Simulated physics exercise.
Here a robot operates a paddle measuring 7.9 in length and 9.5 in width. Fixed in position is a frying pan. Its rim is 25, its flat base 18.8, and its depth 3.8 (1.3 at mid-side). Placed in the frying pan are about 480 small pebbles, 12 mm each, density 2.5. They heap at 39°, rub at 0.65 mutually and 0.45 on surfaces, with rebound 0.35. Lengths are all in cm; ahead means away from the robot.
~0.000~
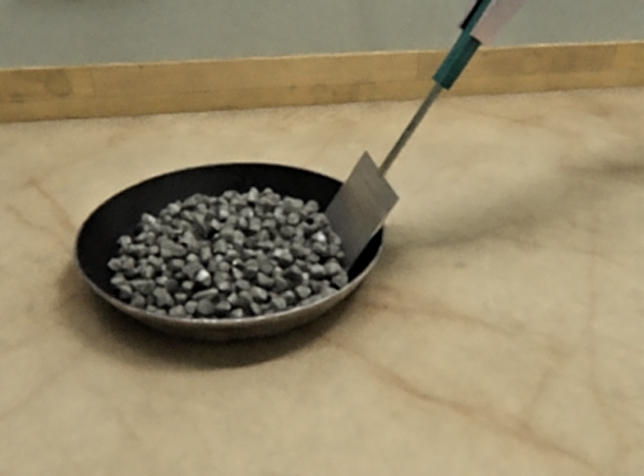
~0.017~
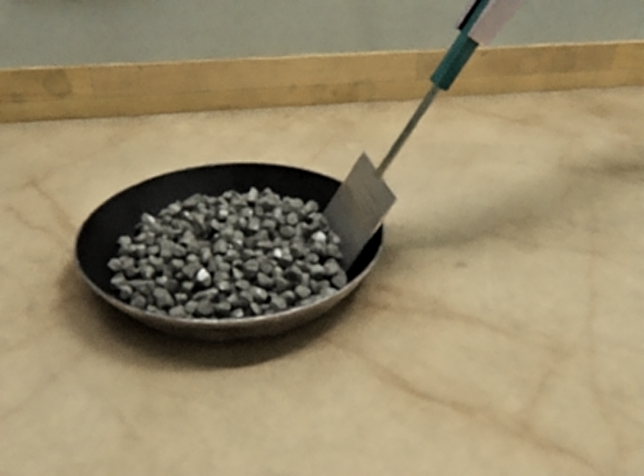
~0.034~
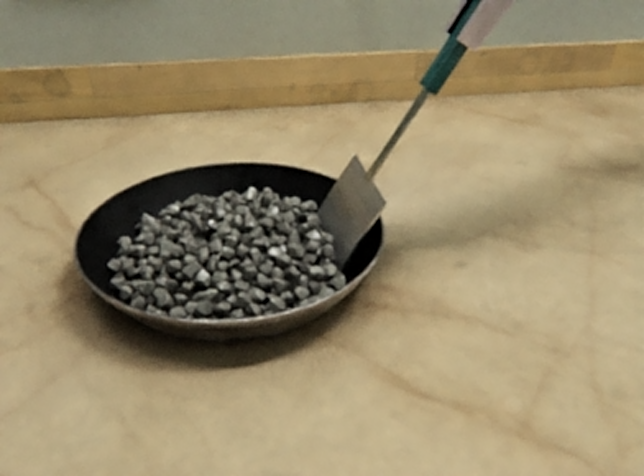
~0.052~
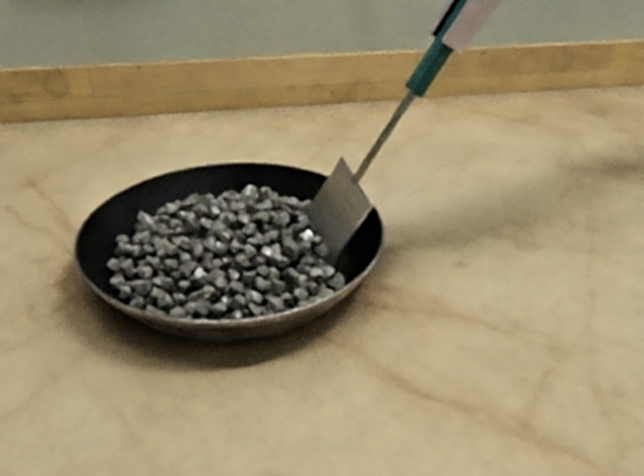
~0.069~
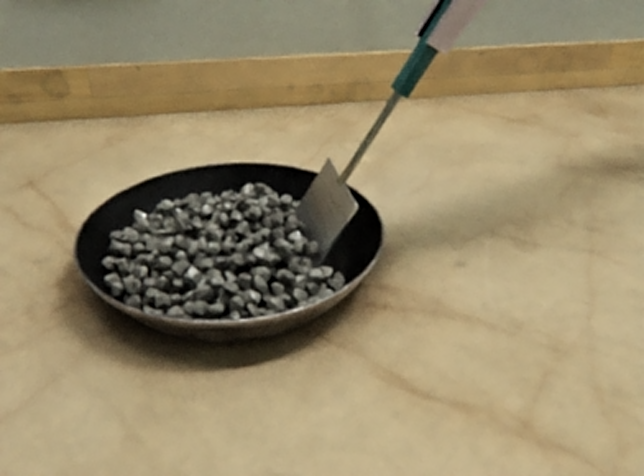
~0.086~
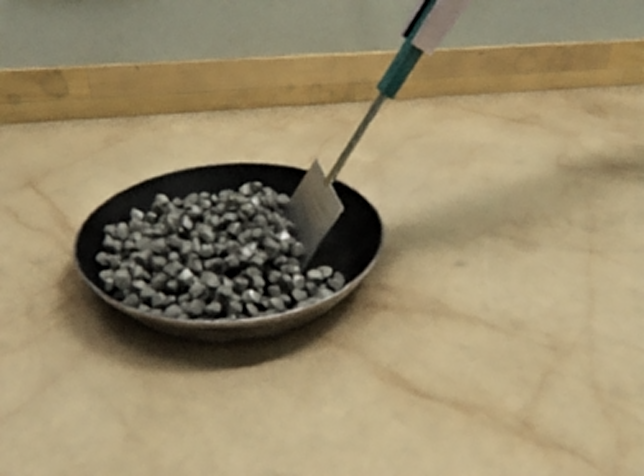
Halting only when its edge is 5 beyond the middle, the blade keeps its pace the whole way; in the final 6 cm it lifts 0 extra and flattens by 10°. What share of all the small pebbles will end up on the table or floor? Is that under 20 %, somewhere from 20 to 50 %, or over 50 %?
It is under 20 %.
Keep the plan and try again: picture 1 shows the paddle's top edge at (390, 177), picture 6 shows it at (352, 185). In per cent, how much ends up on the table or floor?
Some 5 percent ends up on the table or floor.
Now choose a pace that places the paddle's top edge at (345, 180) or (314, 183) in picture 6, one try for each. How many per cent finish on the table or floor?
Estimates: Near 10 %, near 5 %.
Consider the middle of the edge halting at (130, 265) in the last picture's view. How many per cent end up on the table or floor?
Around 25 percent ends on the table or floor.
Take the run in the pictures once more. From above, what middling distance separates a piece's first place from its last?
Somewhere around 5 centimetres, I'd say.
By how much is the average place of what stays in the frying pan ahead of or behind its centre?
Ahead of centre, near 5.0 centimetres.
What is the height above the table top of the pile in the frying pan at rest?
Near 6.5 centimetres high.
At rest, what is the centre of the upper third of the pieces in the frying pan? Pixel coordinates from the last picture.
You'll find it at about (134, 238).
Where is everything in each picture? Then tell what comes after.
The first frame shows paddle top edge at (382, 172), sloping 59°; upper third of the load around (237, 239), from x 115 to 340, top at y 195; 481 in the frying pan.
The second frame shows paddle top edge at (380, 173), sloping 59°; upper third of the load around (237, 237), from x 115 to 340, top at y 195.
The third frame shows paddle top edge at (370, 176), sloping 59°; upper third of the load around (240, 236), from x 115 to 340, top at y 195.
The fourth frame shows paddle top edge at (356, 179), sloping 59°; upper third of the load around (234, 235), from x 115 to 340, top at y 190.
The fifth frame shows paddle top edge at (343, 180), sloping 59°; upper third of the load around (224, 235), from x 110 to 340, top at y 190.
The sixth frame shows paddle top edge at (329, 181), sloping 59°; upper third of the load around (217, 235), from x 105 to 340, top at y 185; 481 in the frying pan.
After 0.13 s, sloping 58°, highest piece 5 above the table; 481 in the frying pan.
After 0.18 s, sloping 54°, highest piece 6 above the table; 481 in the frying pan.
After 0.40 s, sloping 49°, highest piece 6 above the table; 468 in the frying pan, 13 on the table or floor.
After 1.45 s, sloping 49°, highest piece 6 above the table; 468 in the frying pan, 13 on the table or floor.
At rest, 468 in the frying pan, 13 on the table or floor. That is 3 % on the table or floor.
